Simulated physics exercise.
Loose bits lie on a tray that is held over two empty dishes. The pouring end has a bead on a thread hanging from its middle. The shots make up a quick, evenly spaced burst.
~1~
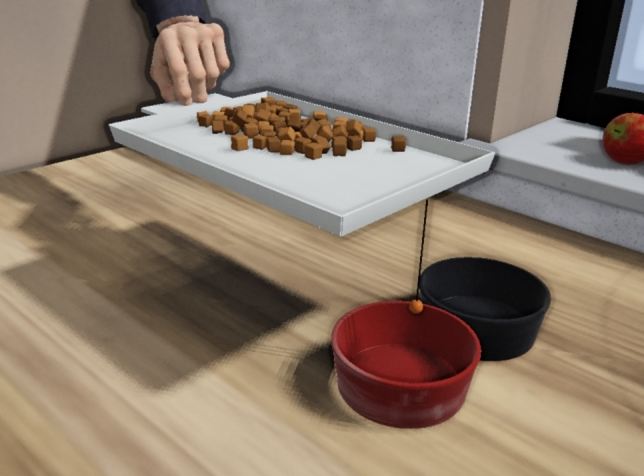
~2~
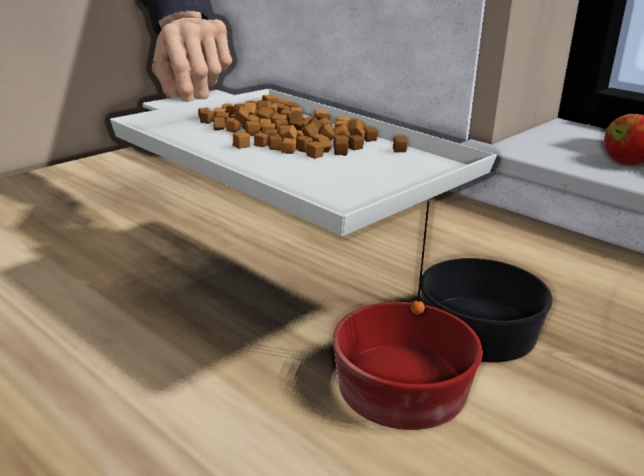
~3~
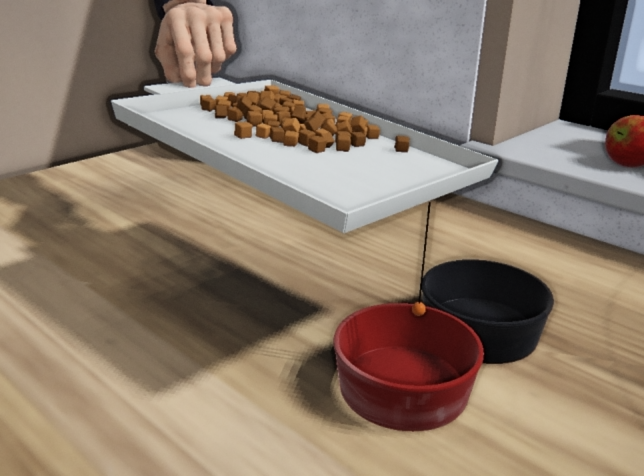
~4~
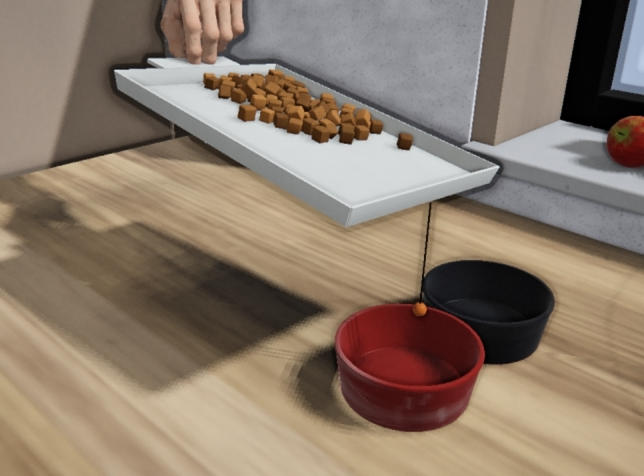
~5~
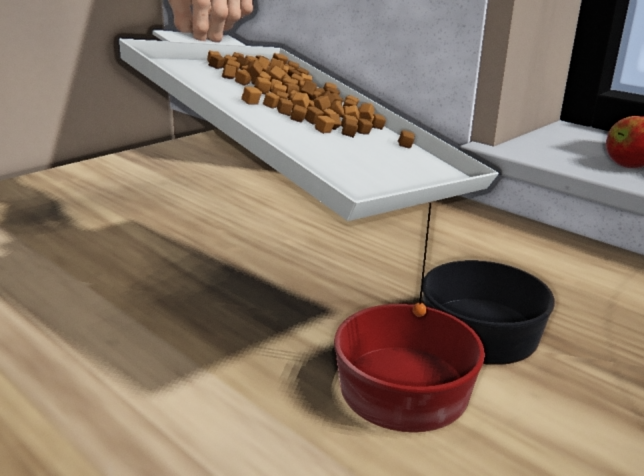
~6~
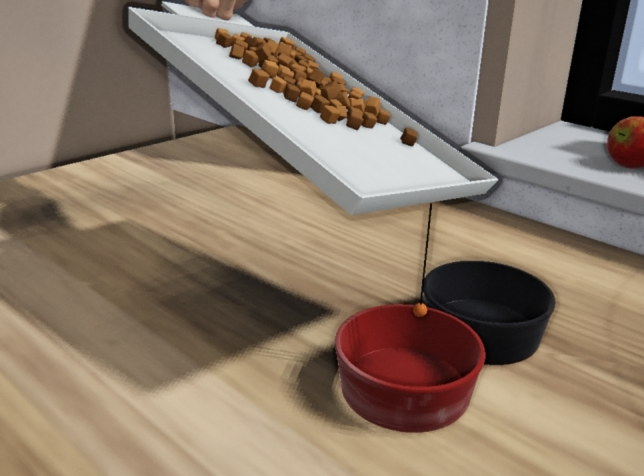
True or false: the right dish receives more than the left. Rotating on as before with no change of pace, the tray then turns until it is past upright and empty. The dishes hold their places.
True.
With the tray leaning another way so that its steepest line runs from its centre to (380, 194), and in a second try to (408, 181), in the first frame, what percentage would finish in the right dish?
Well, 0 percent for one and then 40 percent for the other.
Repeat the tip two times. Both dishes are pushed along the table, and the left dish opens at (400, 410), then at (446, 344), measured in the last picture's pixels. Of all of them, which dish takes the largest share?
First place: The rightmost dish. Second place: The rightmost dish.
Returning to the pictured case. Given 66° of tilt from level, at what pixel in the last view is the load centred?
In the last view the centre sits at roughly (437, 127).
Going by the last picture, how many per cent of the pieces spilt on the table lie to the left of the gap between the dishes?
Close to 20 in a hundred.
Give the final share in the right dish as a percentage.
I'd put it at some 80 per cent.
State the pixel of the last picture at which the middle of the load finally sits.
(489, 320).
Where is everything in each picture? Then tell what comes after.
The first picture shows corners of the pouring end (342, 214) and (490, 152), level; middle of the load (279, 128), brown sugar cubes; left dish (464, 390); right dish (538, 328); bead on its thread (416, 307).
The second picture shows corners of the pouring end (344, 213) and (491, 154), level; middle of the load (281, 126).
The third picture shows corners of the pouring end (347, 211) and (493, 159), tipped barely, lowest at the right corner; middle of the load (283, 118).
The fourth picture shows corners of the pouring end (351, 205) and (494, 166), tipped a little, lowest at the right corner; middle of the load (304, 102).
The fifth picture shows corners of the pouring end (356, 199) and (494, 172), tipped clearly, lowest at the right corner; middle of the load (308, 89).
The sixth picture shows corners of the pouring end (361, 194) and (494, 178), tipped clearly, lowest at the right corner; middle of the load (316, 78); left dish (468, 394); right dish (543, 332).
Just after the last frame, tray tipped steeply; every one on the tray.
A moment on, tray tipped past a quarter turn; roughly two thirds on the tray; roughly a quarter in the right dish; just a few outside both; about a tenth in the air.
Further on, tray tipped past a quarter turn; just a few in the left dish; the larger part in the right dish; about a tenth outside both.
When it is over, tray tipped past a quarter turn; just a few in the left dish; the larger part in the right dish; about a tenth outside both.
